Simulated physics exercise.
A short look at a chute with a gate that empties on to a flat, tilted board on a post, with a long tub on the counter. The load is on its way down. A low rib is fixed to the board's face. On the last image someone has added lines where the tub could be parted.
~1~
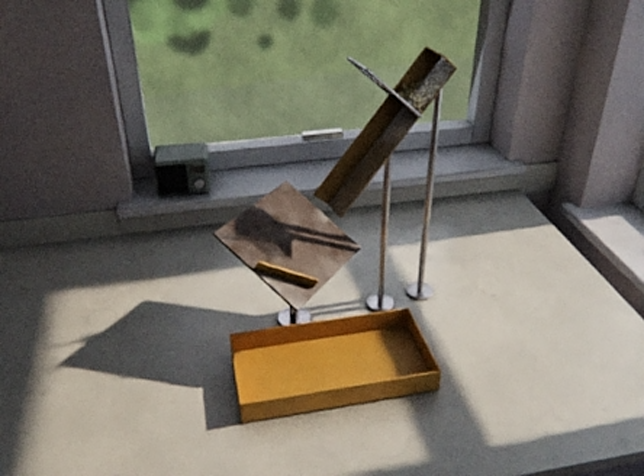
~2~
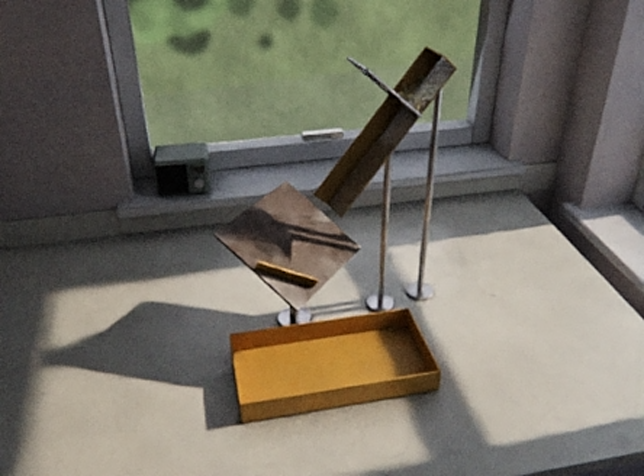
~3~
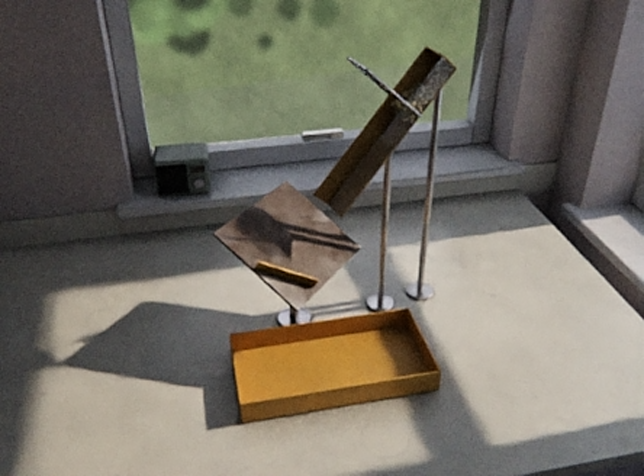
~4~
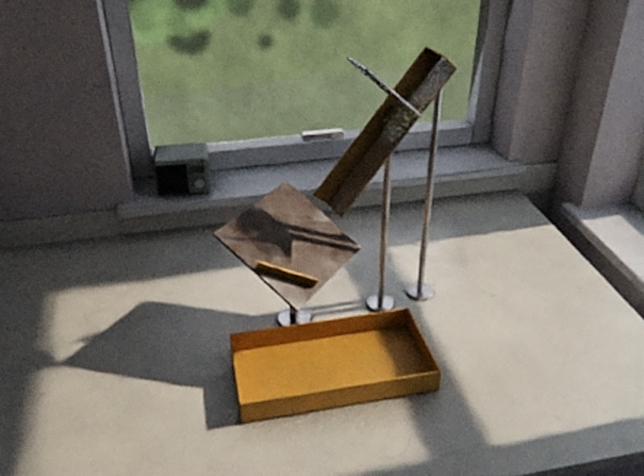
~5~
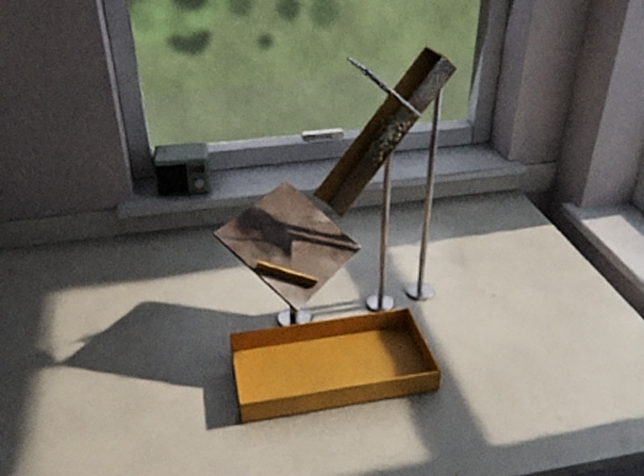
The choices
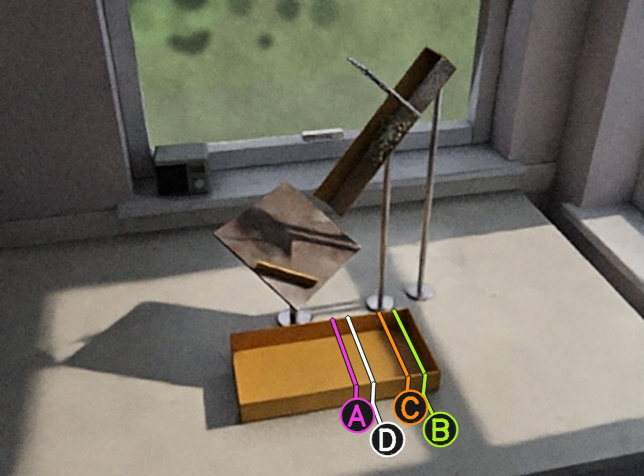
A pale counter beside a window with green outside is seen from above at an angle, in a view that stays still. A brown chute slopes steeply down to the left from two thin metal posts on the right, above a tilted brownish board with a small orange rib, with an empty orange tub in front and a small dark box on the sill. A speckled load near the chute's top slides a short way down inside it, spreading along the channel.
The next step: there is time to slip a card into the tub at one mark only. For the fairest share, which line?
Go for D.
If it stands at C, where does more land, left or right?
Left.
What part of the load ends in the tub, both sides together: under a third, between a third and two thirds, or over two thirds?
About that: Over two thirds.
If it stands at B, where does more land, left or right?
More lands on the left.
On the marked copy, line A crosses the front rim at (356, 385); line B crosses the front rim at (424, 374); line C crosses the front rim at (408, 377); line D crosses the front rim at (373, 382).
For line A, of what is caught, a small share on the left of the divider, all but a few on the right.
For line B, of what is caught, all but a few on the left of the divider, a small share on the right.
For line C, of what is caught, all but a few on the left of the divider, only a few on the right.
For line D, of what is caught, close to a third on the left of the divider, close to two thirds on the right.
